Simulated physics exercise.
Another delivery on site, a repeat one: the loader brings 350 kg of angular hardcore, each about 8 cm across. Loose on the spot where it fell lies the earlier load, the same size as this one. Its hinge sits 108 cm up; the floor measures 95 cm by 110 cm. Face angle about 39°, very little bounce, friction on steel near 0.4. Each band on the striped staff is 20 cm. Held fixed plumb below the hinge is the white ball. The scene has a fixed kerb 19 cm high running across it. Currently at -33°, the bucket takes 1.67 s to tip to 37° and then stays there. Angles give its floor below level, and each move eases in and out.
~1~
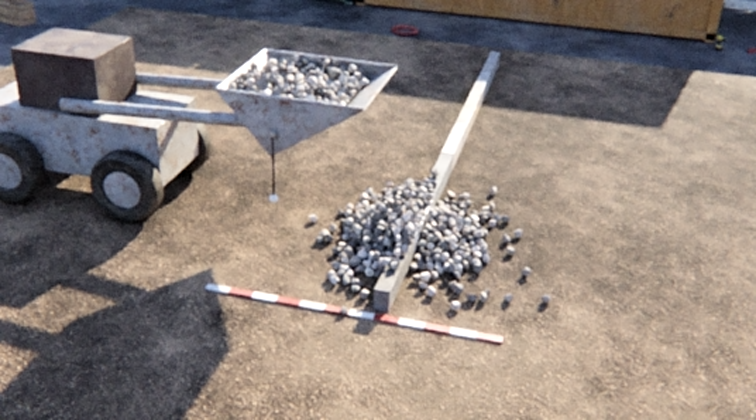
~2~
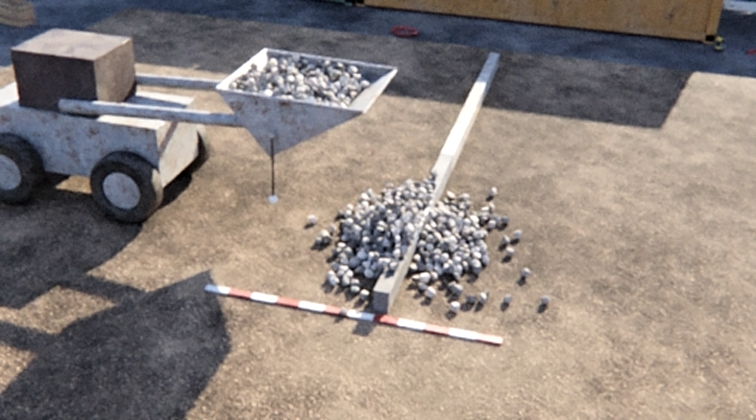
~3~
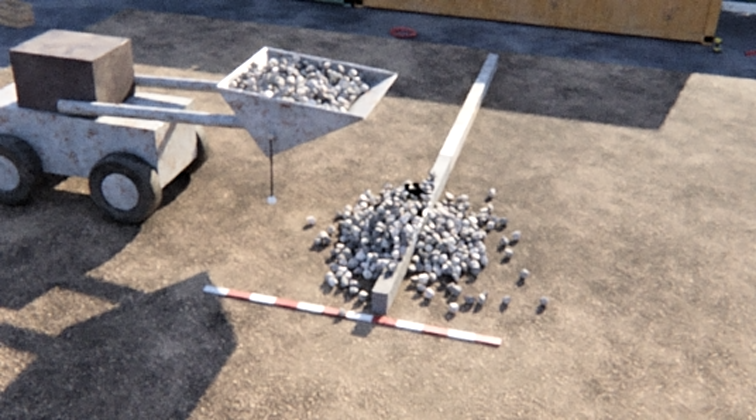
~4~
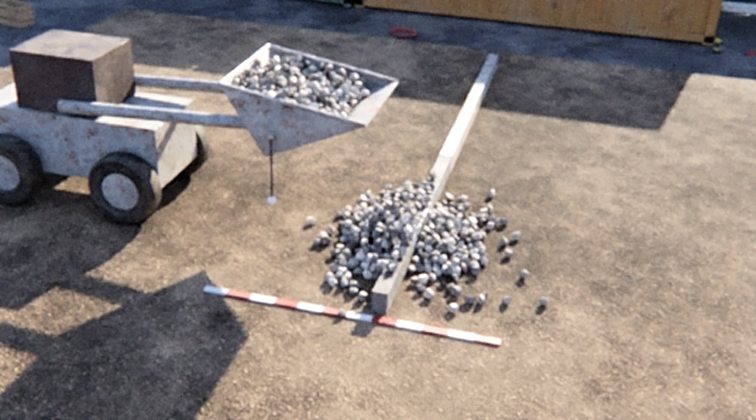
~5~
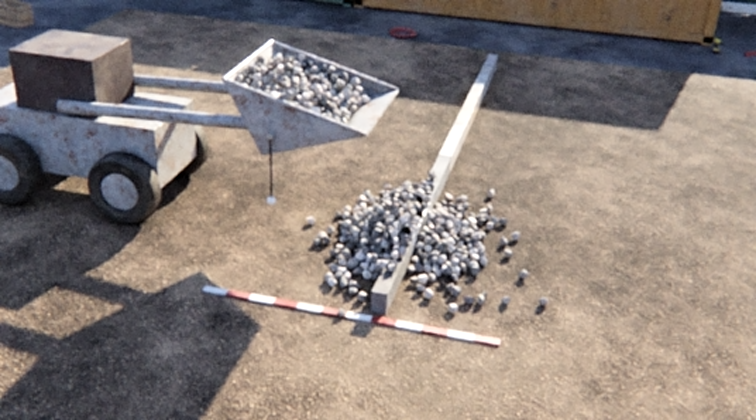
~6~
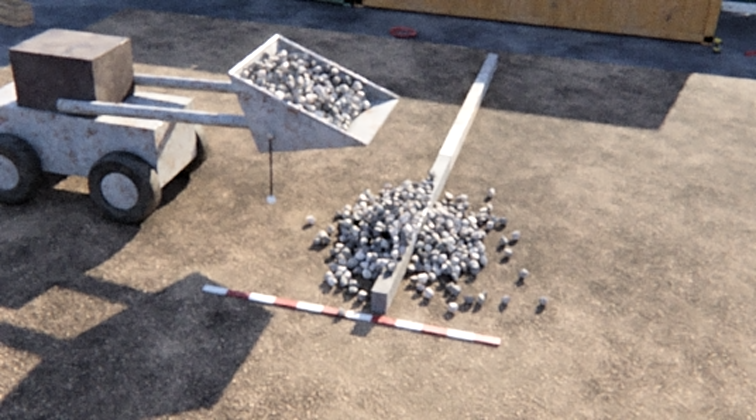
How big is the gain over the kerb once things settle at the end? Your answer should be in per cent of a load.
The gain is about 8 per cent of a load.
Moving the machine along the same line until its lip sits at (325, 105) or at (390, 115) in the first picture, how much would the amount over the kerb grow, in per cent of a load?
Some 0 percent first and 35 percent second.
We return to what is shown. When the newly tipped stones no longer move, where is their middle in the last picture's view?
I'd say close to (367, 214).
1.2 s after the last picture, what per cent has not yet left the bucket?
Around 65 per cent of the load is still inside.
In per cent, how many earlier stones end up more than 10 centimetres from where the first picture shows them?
The answer is about 0 per cent.
Then, 0.6 s after the last picture the floor is at 26°; in per cent of one load, 100 in the bucket, 72 on this side of the kerb, 28 over the kerb; the foremost stones are at (511, 263).
Then, 1.2 s after the last picture the floor is at 37°; in per cent of one load, 64 in the bucket, 108 on this side of the kerb, 28 over the kerb; the foremost stones are at (511, 263).
Then, 1.5 s after the last picture the floor is at 37°; in per cent of one load, 21 in the bucket, 149 on this side of the kerb, 31 over the kerb; the foremost stones are at (511, 263).
Then, 4.1 s after the last picture the floor is at 37°; in per cent of one load, 0 in the bucket, 163 on this side of the kerb, 37 over the kerb; the foremost stones are at (514, 267). Net gain over the kerb, 8.
